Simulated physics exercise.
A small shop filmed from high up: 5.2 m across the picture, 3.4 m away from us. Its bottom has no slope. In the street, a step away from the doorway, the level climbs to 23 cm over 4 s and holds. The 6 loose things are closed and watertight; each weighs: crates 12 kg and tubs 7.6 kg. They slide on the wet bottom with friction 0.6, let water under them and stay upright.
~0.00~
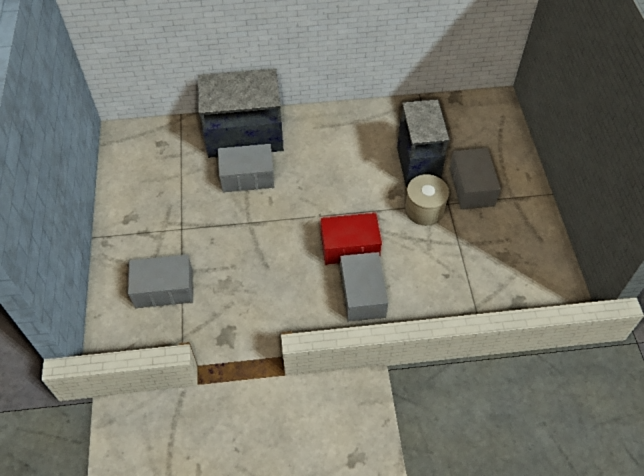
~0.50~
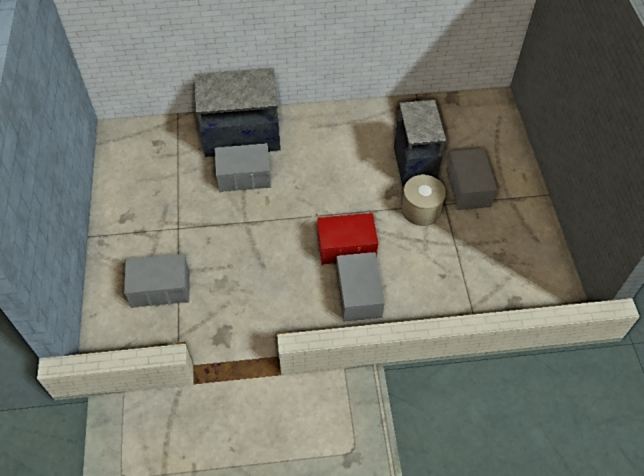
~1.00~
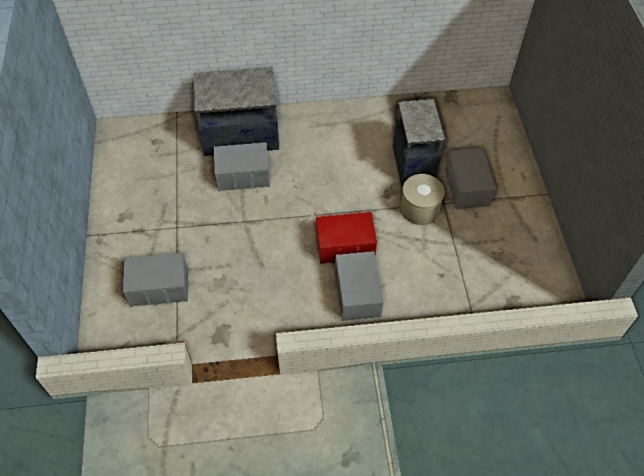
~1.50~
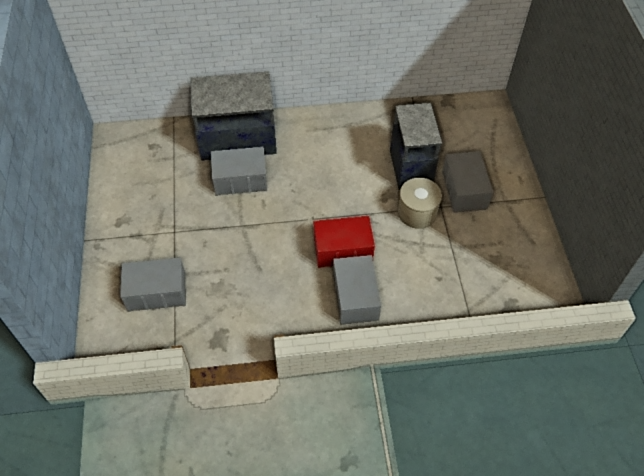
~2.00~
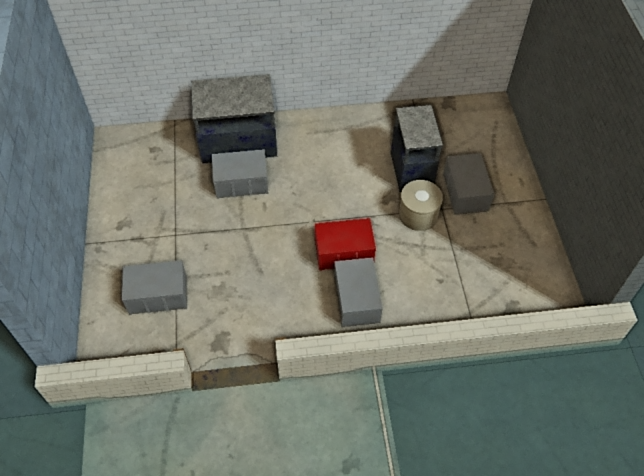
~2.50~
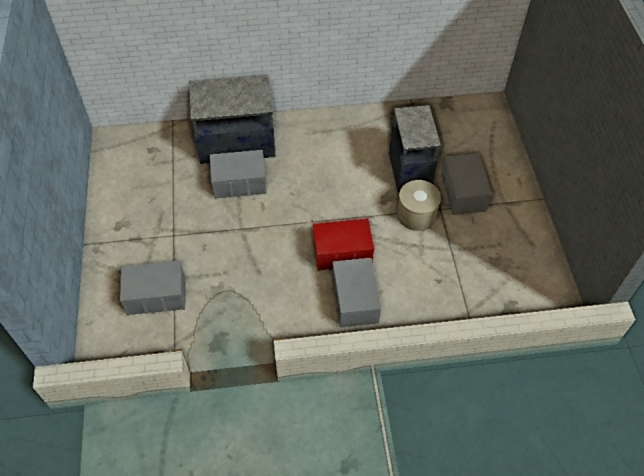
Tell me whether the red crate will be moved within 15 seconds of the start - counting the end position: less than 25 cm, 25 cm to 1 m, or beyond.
Red crate slides a little.
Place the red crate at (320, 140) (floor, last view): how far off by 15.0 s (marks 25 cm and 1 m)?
It gets carried off.
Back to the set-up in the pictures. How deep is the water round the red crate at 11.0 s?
Roughly 5 cm.
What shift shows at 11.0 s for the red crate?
Roughly 30 cm by then.
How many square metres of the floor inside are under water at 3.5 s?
Some 3.0 m2.
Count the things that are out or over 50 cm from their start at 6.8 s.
By then 1.
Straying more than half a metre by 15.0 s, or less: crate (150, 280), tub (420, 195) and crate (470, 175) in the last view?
In that order: Past it, over, less.
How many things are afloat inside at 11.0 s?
I count 2.
After 3.5 s the red crate is near (343, 236), 0.0 m from its start, aground; 0 afloat.
After 6.8 s the red crate is near (343, 236), 0.0 m from its start, aground; 1 afloat.
After 11.0 s the red crate is near (360, 219), 0.3 m from its start, aground; 2 afloat.
After 15.0 s the red crate is near (386, 228), 0.5 m from its start, afloat; 6 afloat.
